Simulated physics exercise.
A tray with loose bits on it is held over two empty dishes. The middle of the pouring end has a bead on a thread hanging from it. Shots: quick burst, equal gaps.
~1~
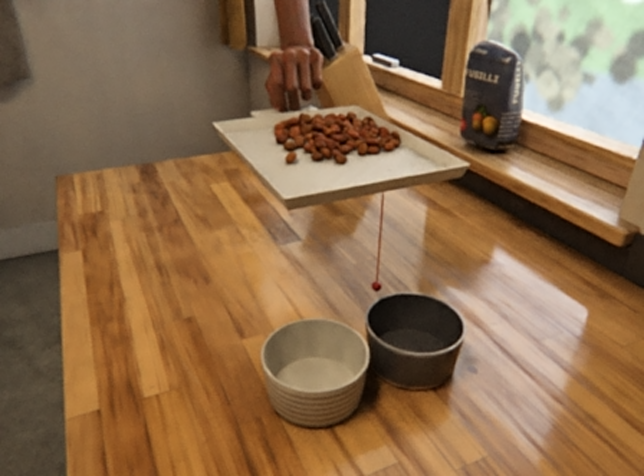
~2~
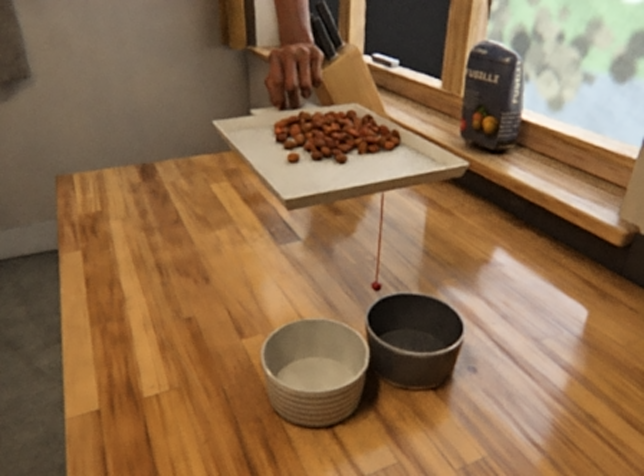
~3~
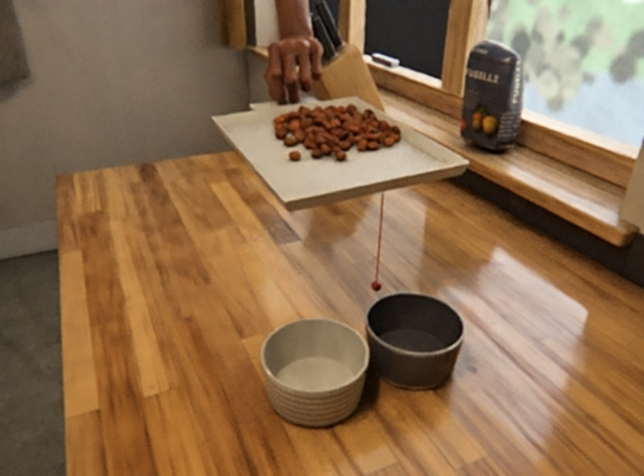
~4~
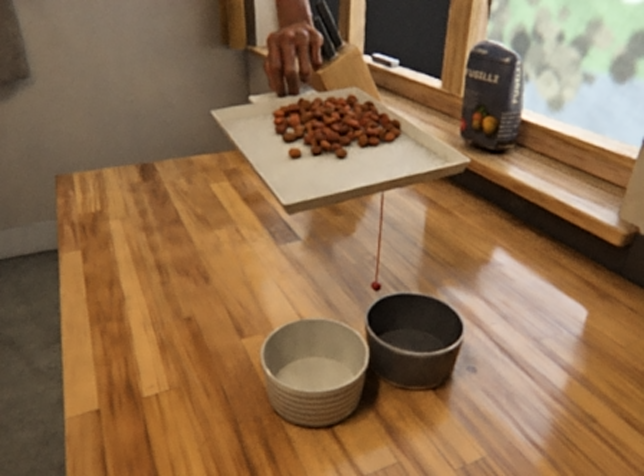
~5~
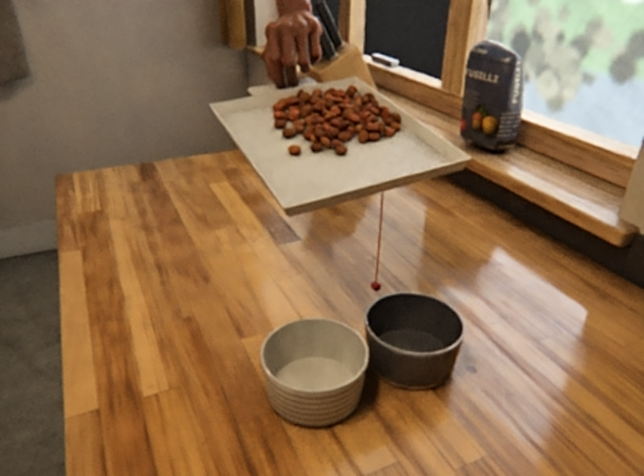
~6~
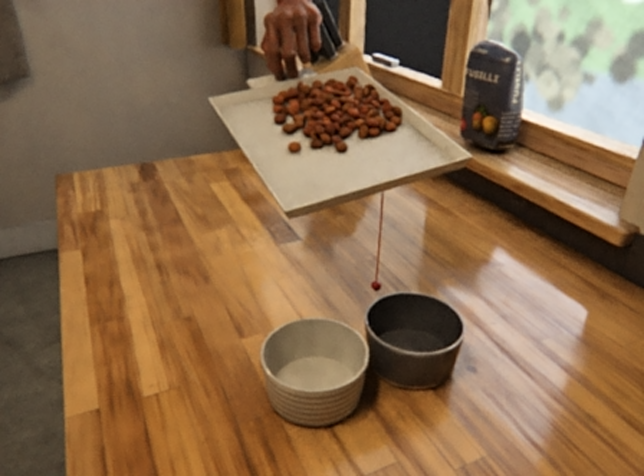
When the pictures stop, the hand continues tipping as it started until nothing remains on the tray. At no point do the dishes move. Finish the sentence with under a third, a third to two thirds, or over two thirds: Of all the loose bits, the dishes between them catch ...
Of all the loose bits, the dishes between them catch a third to two thirds.
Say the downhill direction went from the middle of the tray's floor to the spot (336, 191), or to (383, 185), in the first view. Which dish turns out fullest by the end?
Try one: The left-side dish. Try two: The right-side dish.
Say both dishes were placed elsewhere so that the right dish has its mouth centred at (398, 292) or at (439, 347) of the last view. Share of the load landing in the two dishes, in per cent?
First position: Some 80 %; second position: Some 10 %.
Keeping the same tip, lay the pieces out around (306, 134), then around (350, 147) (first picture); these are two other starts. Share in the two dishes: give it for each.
Near 50 per cent and near 60 per cent.
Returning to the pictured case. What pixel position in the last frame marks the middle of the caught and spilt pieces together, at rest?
I'd mark it at roughly (303, 370).
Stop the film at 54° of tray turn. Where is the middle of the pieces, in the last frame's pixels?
Roughly at (305, 212).
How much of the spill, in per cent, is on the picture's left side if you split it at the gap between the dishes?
Roughly 100 percent.
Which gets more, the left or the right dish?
That turns out to be the left.
Just after the last frame, tray tipped steeply; roughly two thirds on the tray; about a tenth in the left dish; about a tenth outside both; roughly a quarter in the air.
A moment on, tray tipped right over; about a tenth on the tray; roughly half in the left dish; just a few in the right dish; roughly a quarter outside both; roughly a quarter in the air.
Further on, tray tipped past a quarter turn; roughly half in the left dish; just a few in the right dish; roughly half outside both.
When it is over, tray tipped past a quarter turn; roughly half in the left dish; just a few in the right dish; roughly half outside both.
